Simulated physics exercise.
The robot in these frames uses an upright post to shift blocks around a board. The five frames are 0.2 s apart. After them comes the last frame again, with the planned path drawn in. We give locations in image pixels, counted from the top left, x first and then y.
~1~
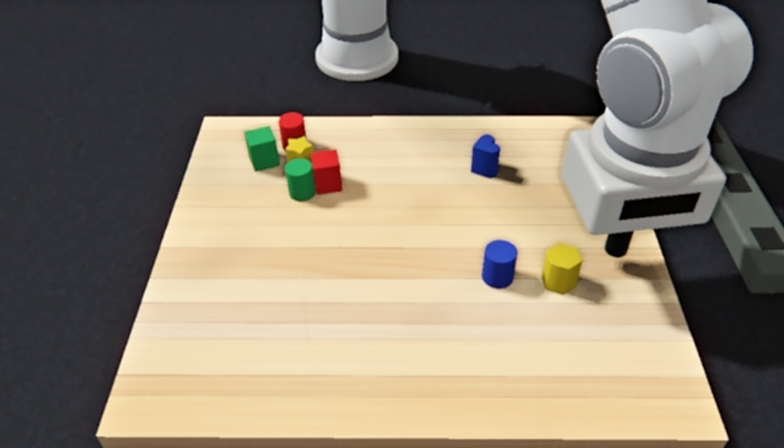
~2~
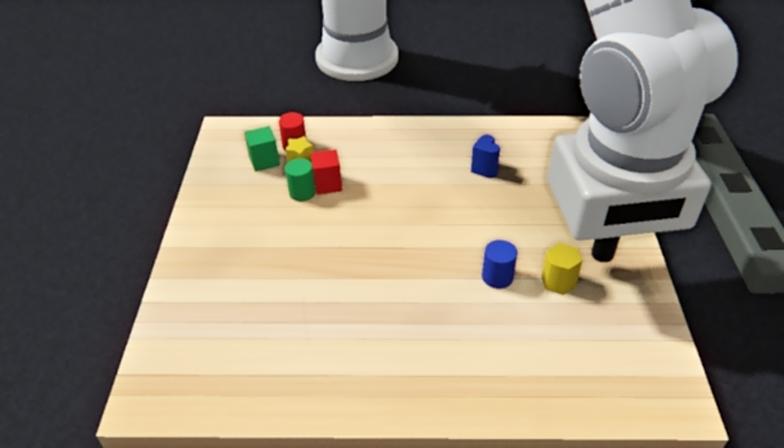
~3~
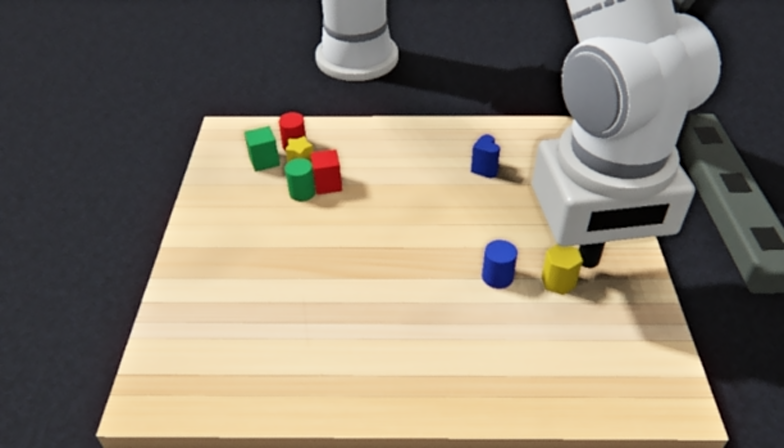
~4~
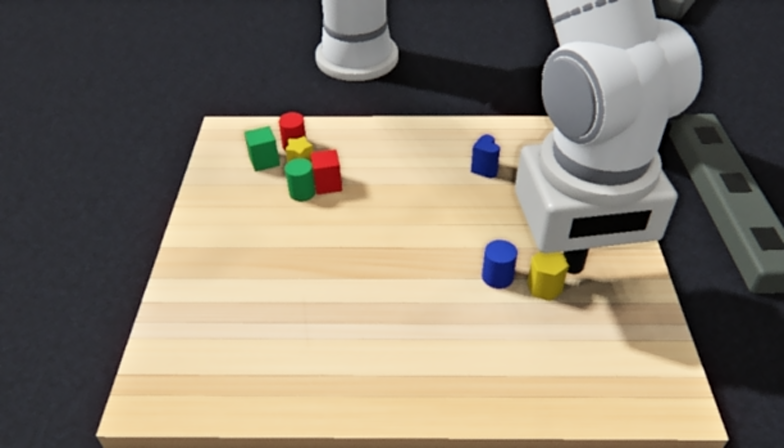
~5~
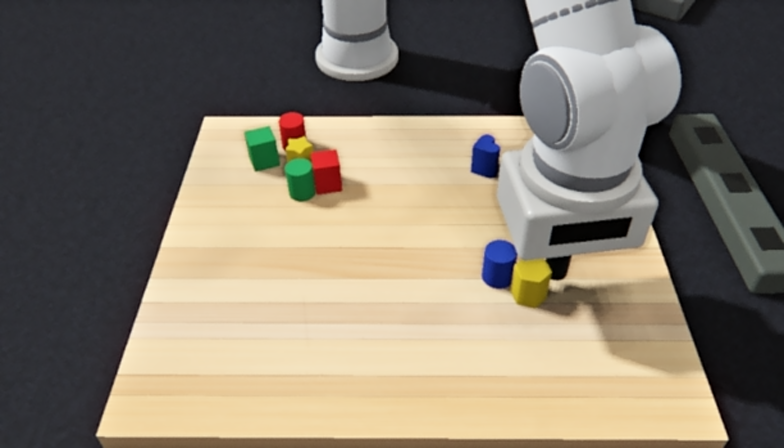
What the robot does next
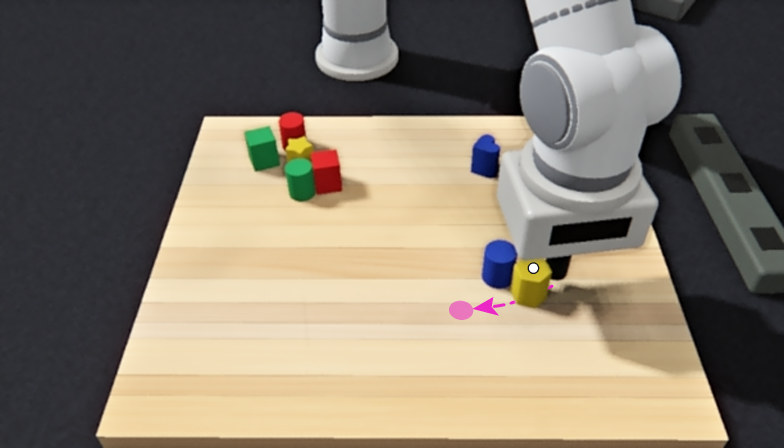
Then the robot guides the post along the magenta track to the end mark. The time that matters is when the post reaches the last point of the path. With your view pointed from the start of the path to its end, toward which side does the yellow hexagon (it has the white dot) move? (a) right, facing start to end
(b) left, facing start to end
Choice b: Left, facing start to end.
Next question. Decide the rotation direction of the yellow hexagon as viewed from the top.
I'd predict that, seen from above, the yellow hexagon rotates counter-clockwise.
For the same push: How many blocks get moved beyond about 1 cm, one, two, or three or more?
Blocks displaced: 1.
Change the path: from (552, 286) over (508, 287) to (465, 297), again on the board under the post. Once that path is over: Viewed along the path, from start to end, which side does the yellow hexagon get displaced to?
The shift is leftward.
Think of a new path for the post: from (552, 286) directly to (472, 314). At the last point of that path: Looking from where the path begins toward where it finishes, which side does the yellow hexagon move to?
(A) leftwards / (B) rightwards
I choose A.
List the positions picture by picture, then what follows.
The first picture shows tip of the post (615, 251), middles of tops, blue circular block (501, 250), yellow hexagon (565, 255).
The second picture shows post (602, 256), nothing pushed.
The third picture shows post (588, 261), nothing pushed.
The fourth picture shows post (572, 267), yellow hexagon (550, 261).
The fifth picture shows post (555, 274), blue circular block (501, 250), yellow hexagon (533, 268).
The line goes from (552, 286) over (510, 303) to (461, 310); the dot is on the yellow hexagon.
The first path, step by step. One third of the way, post (526, 286); yellow hexagon (504, 282).
Two thirds of the way, post (495, 294); yellow hexagon (475, 294), turned 25° anticlockwise.
At the end, post (462, 298); blue circular block unmoved; yellow hexagon (449, 304), turned 60° anticlockwise.
